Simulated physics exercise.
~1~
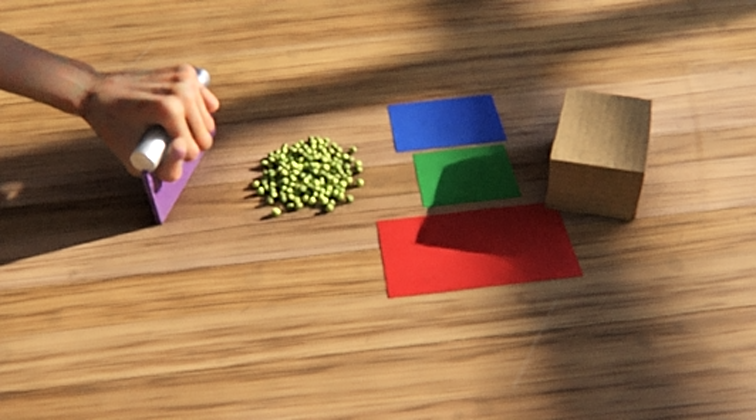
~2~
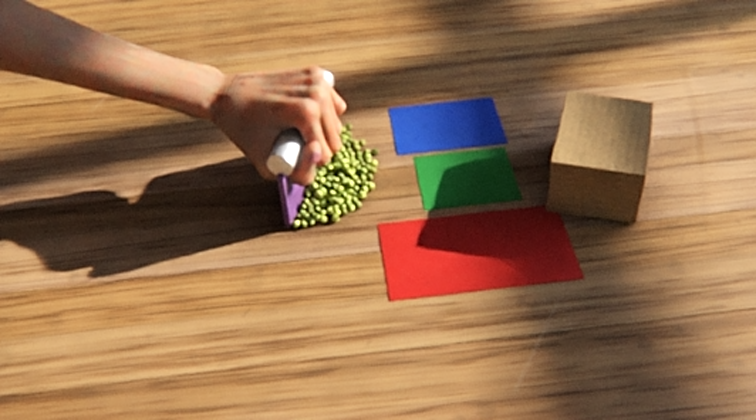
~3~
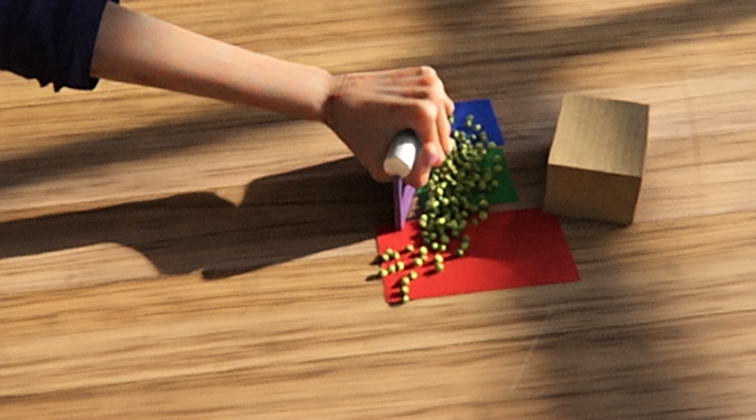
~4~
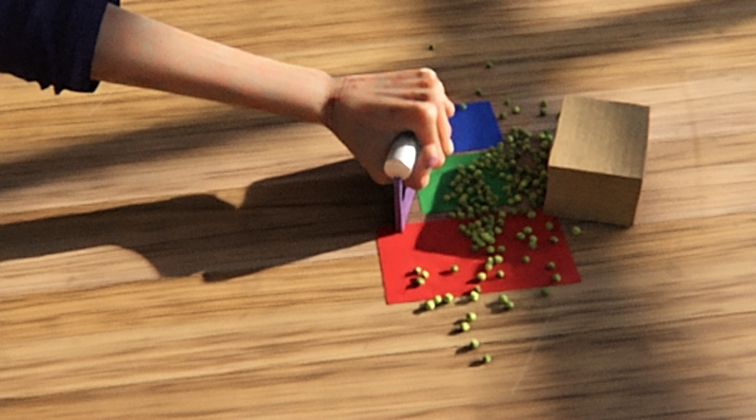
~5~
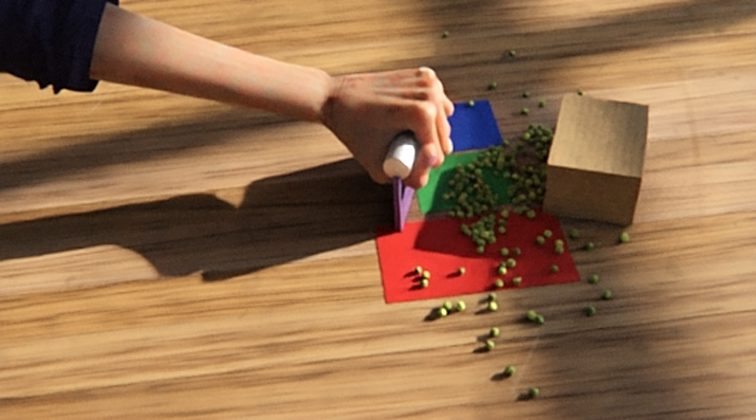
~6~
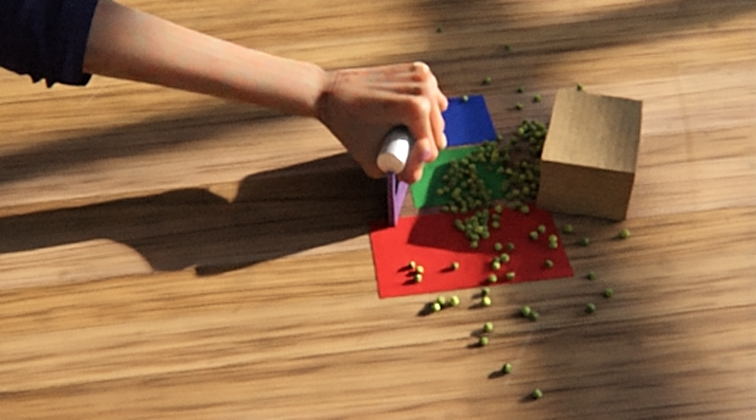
A hand gripping a white-handled purple scraper rests at the left of a sunlit wooden tabletop, seen from above at an angle. To its right lie a heap of small green peas, then blue, green and red sheets stacked from back to front, and a wooden block beyond them. The hand pushes the scraper rightwards, gathering the peas and driving them onto the sheets. The scraper stops at the sheets' left edge, but the peas roll on, spreading towards the block and across the table. They settle with many on the green and red sheets and many others on bare wood.
